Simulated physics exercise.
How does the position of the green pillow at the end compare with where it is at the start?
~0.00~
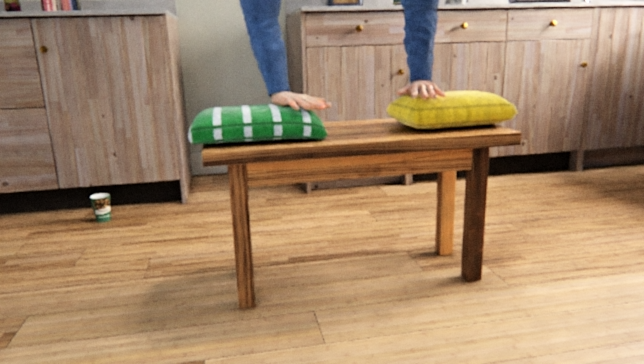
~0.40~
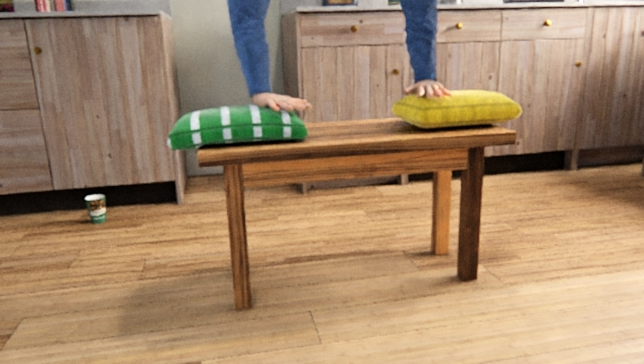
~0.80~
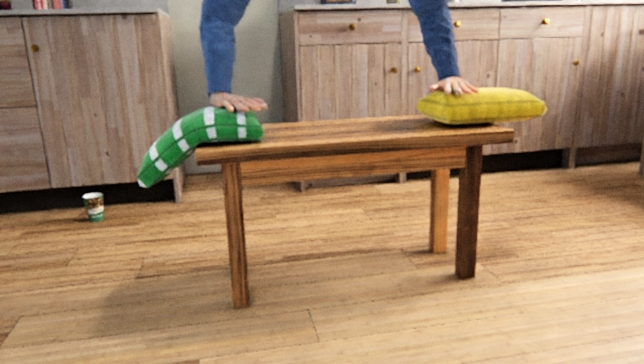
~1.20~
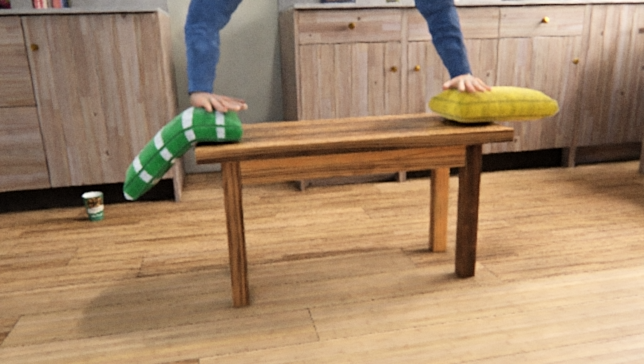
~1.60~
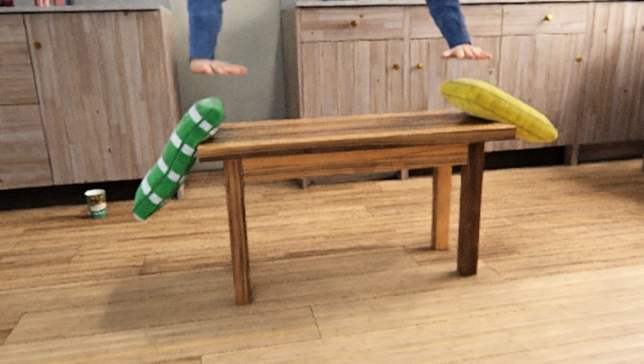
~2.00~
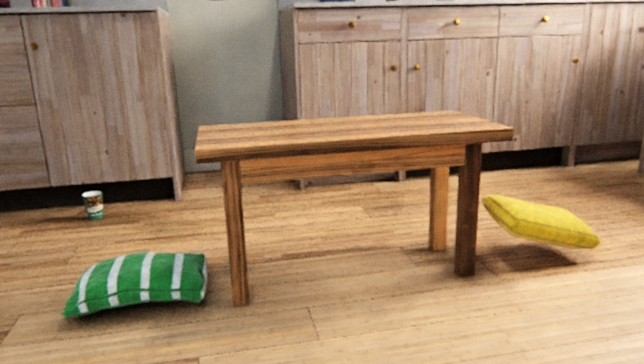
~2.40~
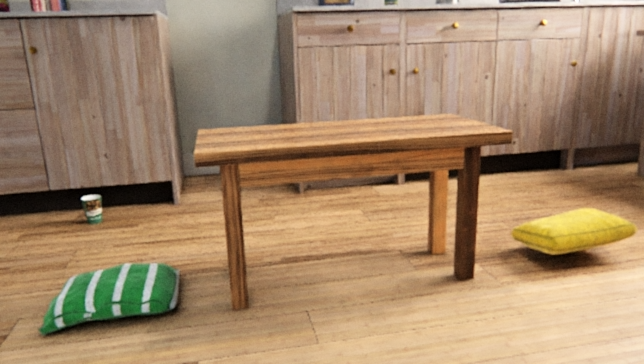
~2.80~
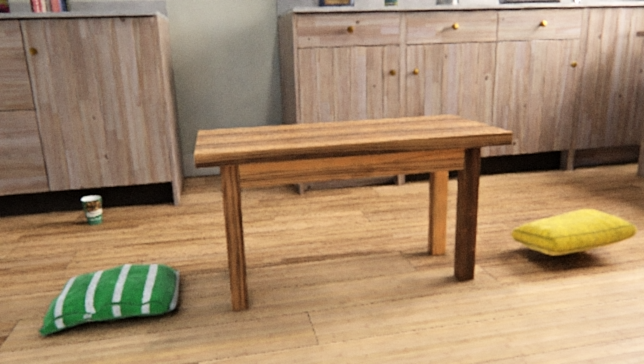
At the start the green pillow is on the left part of the wooden table under a hand, while at the end it lies on the floor to the left of the table.
